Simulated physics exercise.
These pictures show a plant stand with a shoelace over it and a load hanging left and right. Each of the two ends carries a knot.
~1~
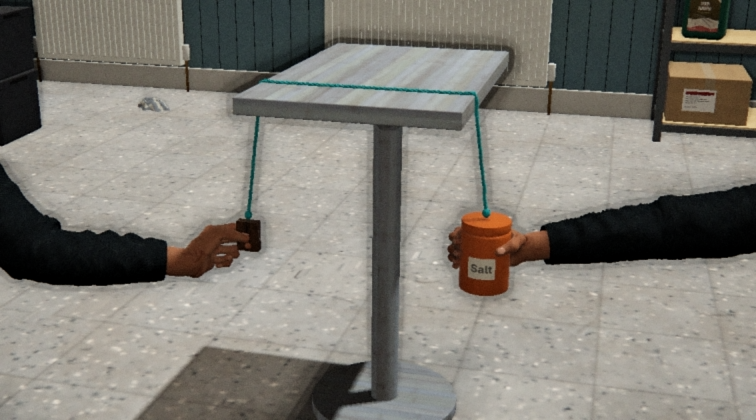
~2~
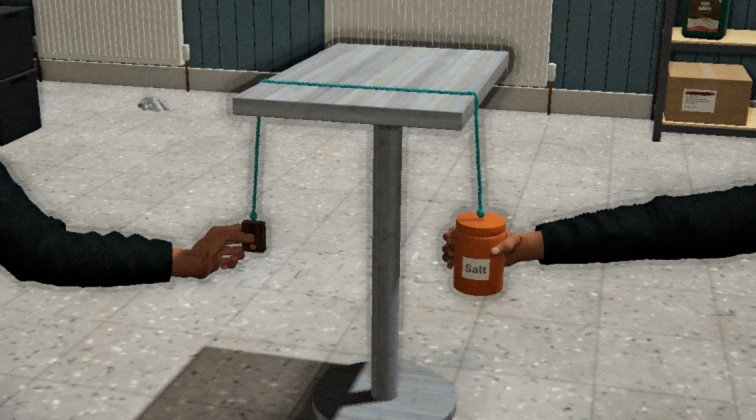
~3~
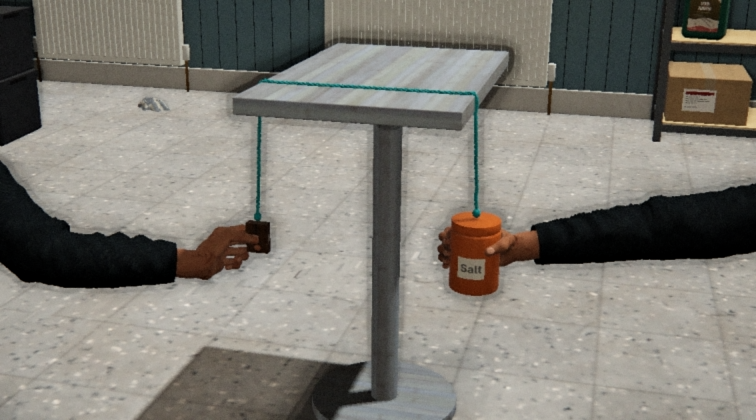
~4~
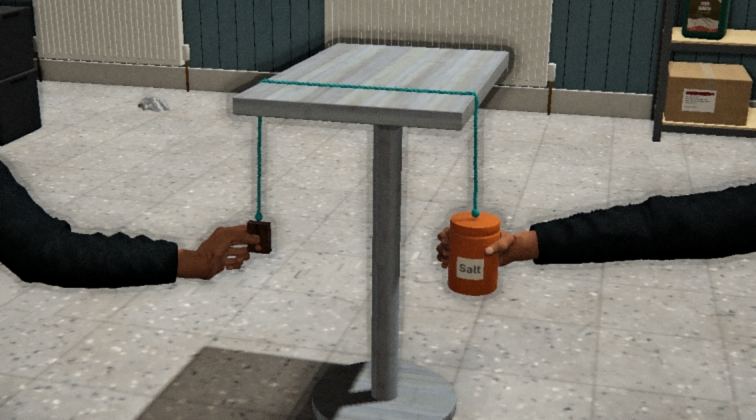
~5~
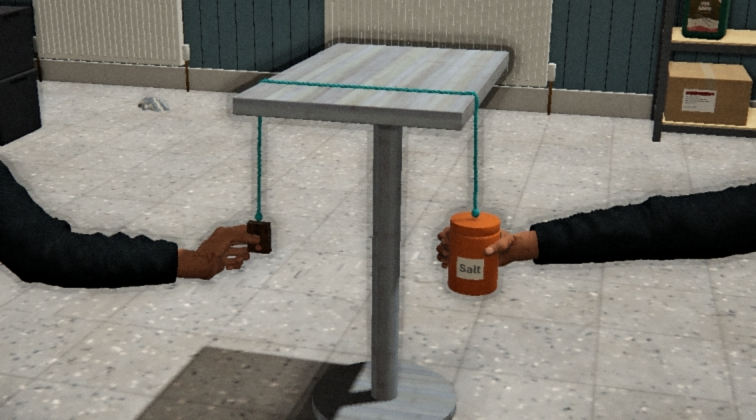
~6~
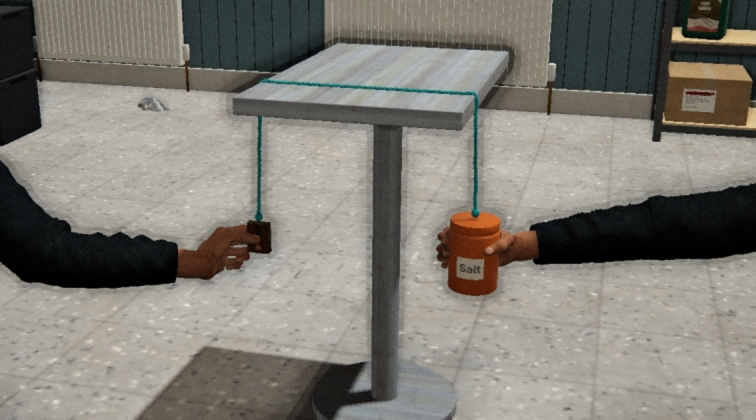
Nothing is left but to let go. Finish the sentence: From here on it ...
From here on it heads down on the right.
Then, 0.44 s later than the last view, left matchbox pulled up onto the top; right jar down on the floor.
Then, 0.82 s later than the last view, left matchbox down on the floor; right jar down on the floor.
Finally, left matchbox down on the floor; right jar down on the floor. The shoelace slides rightwards.
